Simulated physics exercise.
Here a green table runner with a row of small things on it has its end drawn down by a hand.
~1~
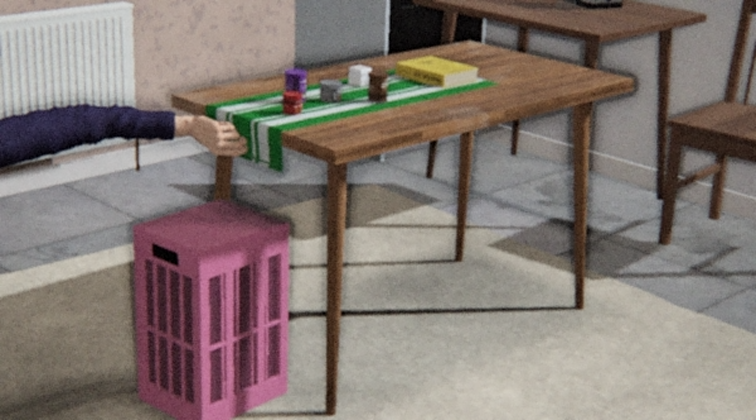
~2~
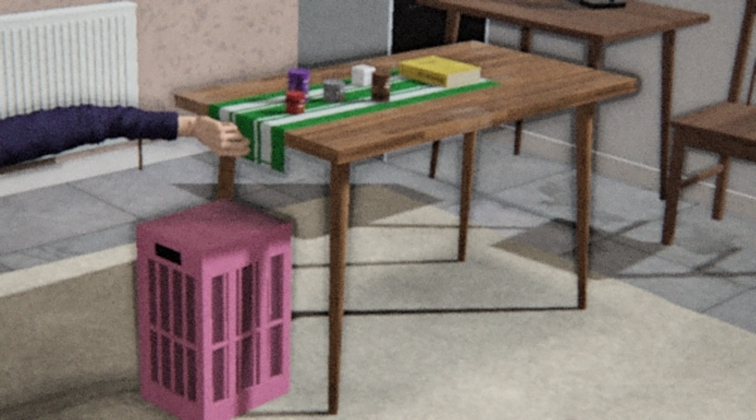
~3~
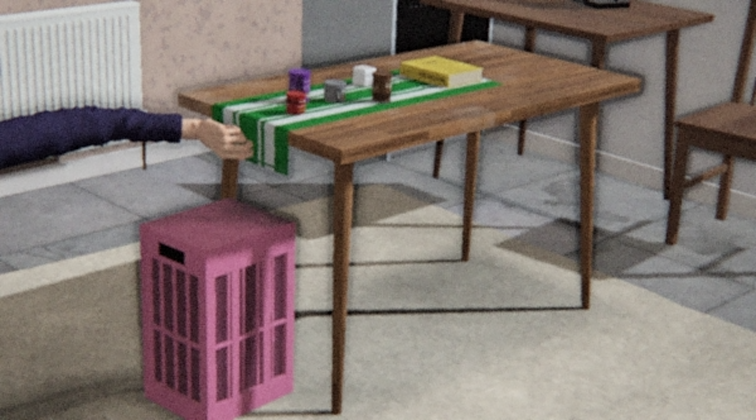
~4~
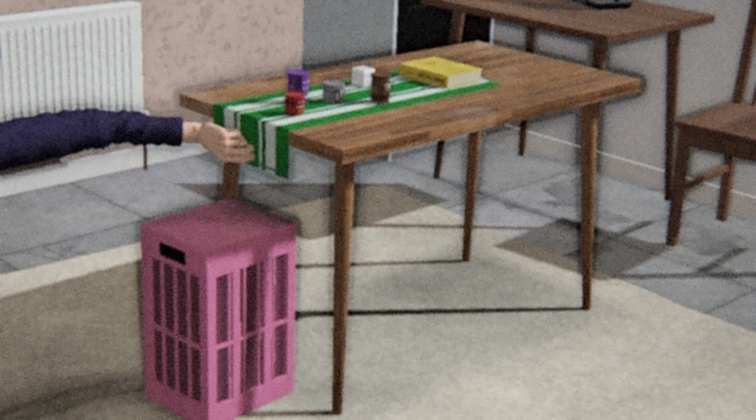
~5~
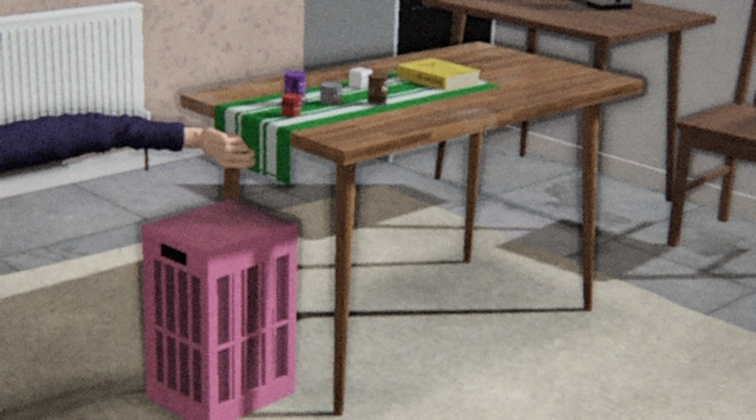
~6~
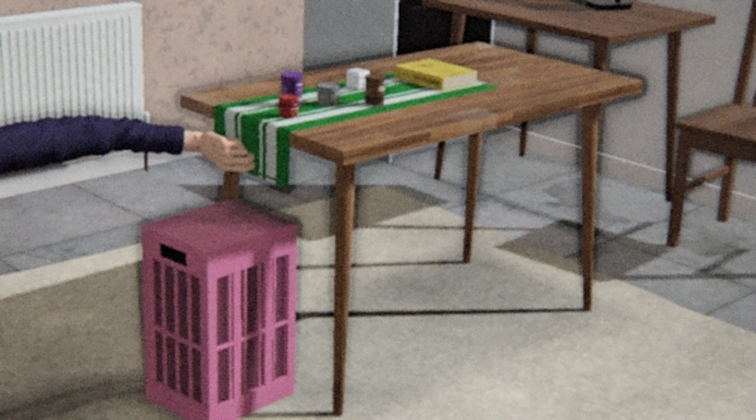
A hand tugs the green striped cloth slightly down over the wooden table's left edge.
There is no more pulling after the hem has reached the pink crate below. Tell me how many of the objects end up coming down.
The number that falls is one.
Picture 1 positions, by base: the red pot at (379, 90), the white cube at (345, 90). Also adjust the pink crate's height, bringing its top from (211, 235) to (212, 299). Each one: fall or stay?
Result: Red pot still there, white cube still there.
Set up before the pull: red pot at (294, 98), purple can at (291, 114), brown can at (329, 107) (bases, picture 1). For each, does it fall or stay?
The red pot does not fall, the purple can goes over, the brown can holds on.
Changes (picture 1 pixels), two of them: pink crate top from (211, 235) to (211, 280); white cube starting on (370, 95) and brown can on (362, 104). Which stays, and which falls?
White cube: Still up. Brown can: Off.
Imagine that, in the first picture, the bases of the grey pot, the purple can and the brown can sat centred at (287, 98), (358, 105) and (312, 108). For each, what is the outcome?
Grey pot safe, purple can safe, brown can lost.
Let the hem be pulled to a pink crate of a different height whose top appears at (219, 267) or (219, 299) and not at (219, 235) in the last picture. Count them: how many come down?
Respectively 2 and 4.
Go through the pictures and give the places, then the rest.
Hem (282, 173); red pot (292, 93); purple can (296, 71); grey pot (331, 82); brown can (378, 73); white cube (360, 68); top of the crate (211, 235), in the first frame.
Hem (284, 173); red pot (295, 93), in the second frame.
Hem (288, 176); purple can (300, 71), in the third frame.
Hem (289, 179); grey pot (334, 83); top of the crate (218, 234), in the fourth frame.
Hem (291, 185); brown can (378, 75), in the fifth frame.
Hem (289, 189); red pot (288, 96); purple can (292, 74); grey pot (328, 85); brown can (375, 76); white cube (358, 70), in the sixth frame.
Soon after, hem near (249, 201); all still up.
Then, hem on the crate; red pot gone.
At rest, hem on the crate; red pot gone. The answer is one.
